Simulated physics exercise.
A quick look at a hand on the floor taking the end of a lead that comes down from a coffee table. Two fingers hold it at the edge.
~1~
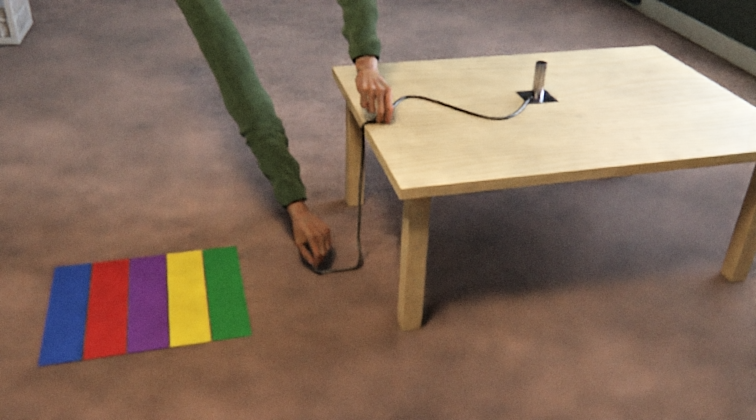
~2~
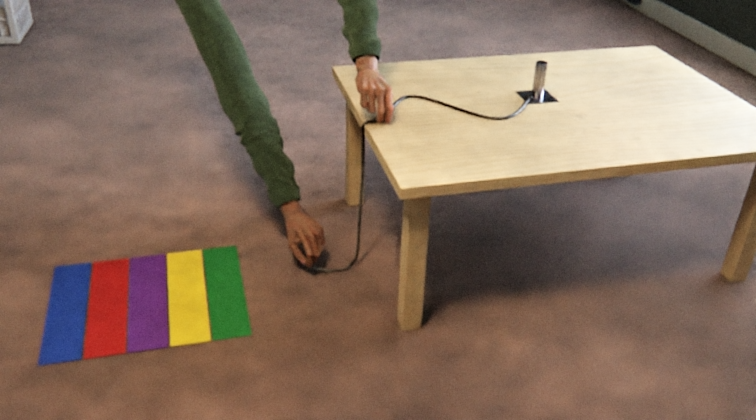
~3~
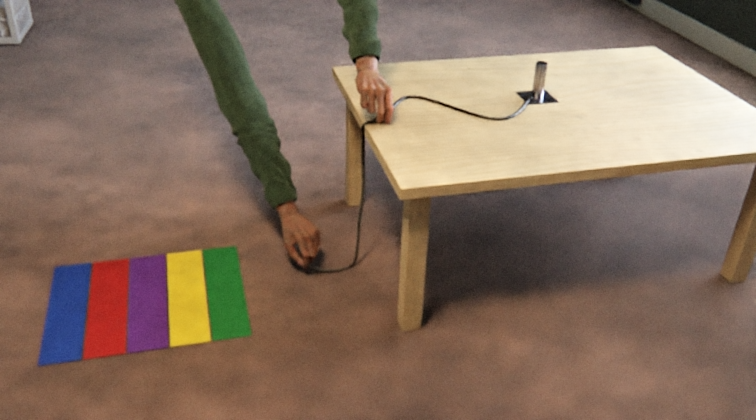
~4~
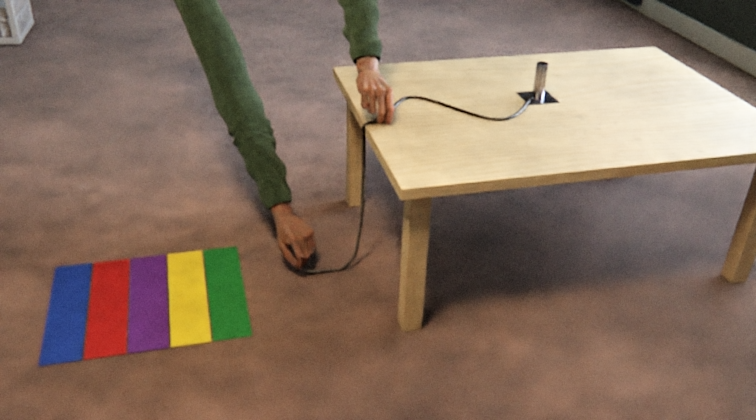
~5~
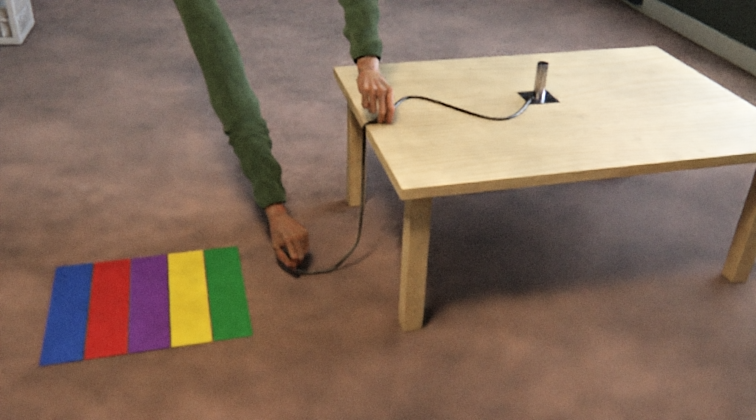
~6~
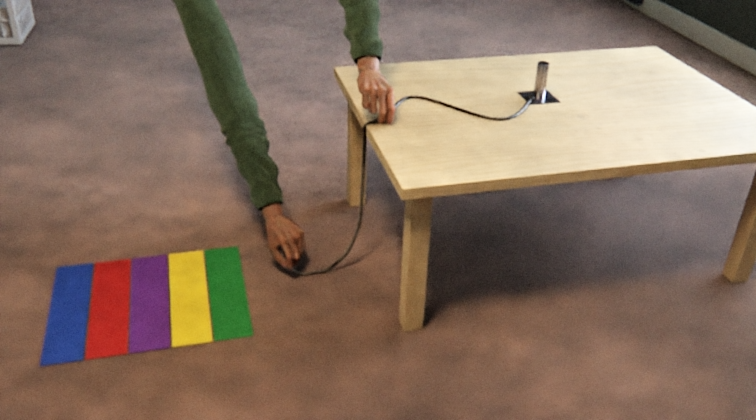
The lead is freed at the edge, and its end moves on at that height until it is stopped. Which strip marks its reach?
It halts on the red strip.
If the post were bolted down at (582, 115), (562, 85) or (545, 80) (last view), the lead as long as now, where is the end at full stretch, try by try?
In that order: (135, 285), (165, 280) and (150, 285).
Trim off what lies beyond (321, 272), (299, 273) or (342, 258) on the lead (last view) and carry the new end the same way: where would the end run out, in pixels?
The places are (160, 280), (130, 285) and (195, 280).
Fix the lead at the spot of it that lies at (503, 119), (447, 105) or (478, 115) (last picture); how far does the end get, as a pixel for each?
In that order: (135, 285), (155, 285) and (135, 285).
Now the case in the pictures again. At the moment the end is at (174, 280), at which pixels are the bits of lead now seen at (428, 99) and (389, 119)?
Near (399, 117) and (351, 161).
Soon after, end near (174, 280); over yellow.
Then, end near (132, 286); over purple.
At full stretch, end near (106, 289); over red. Over red.
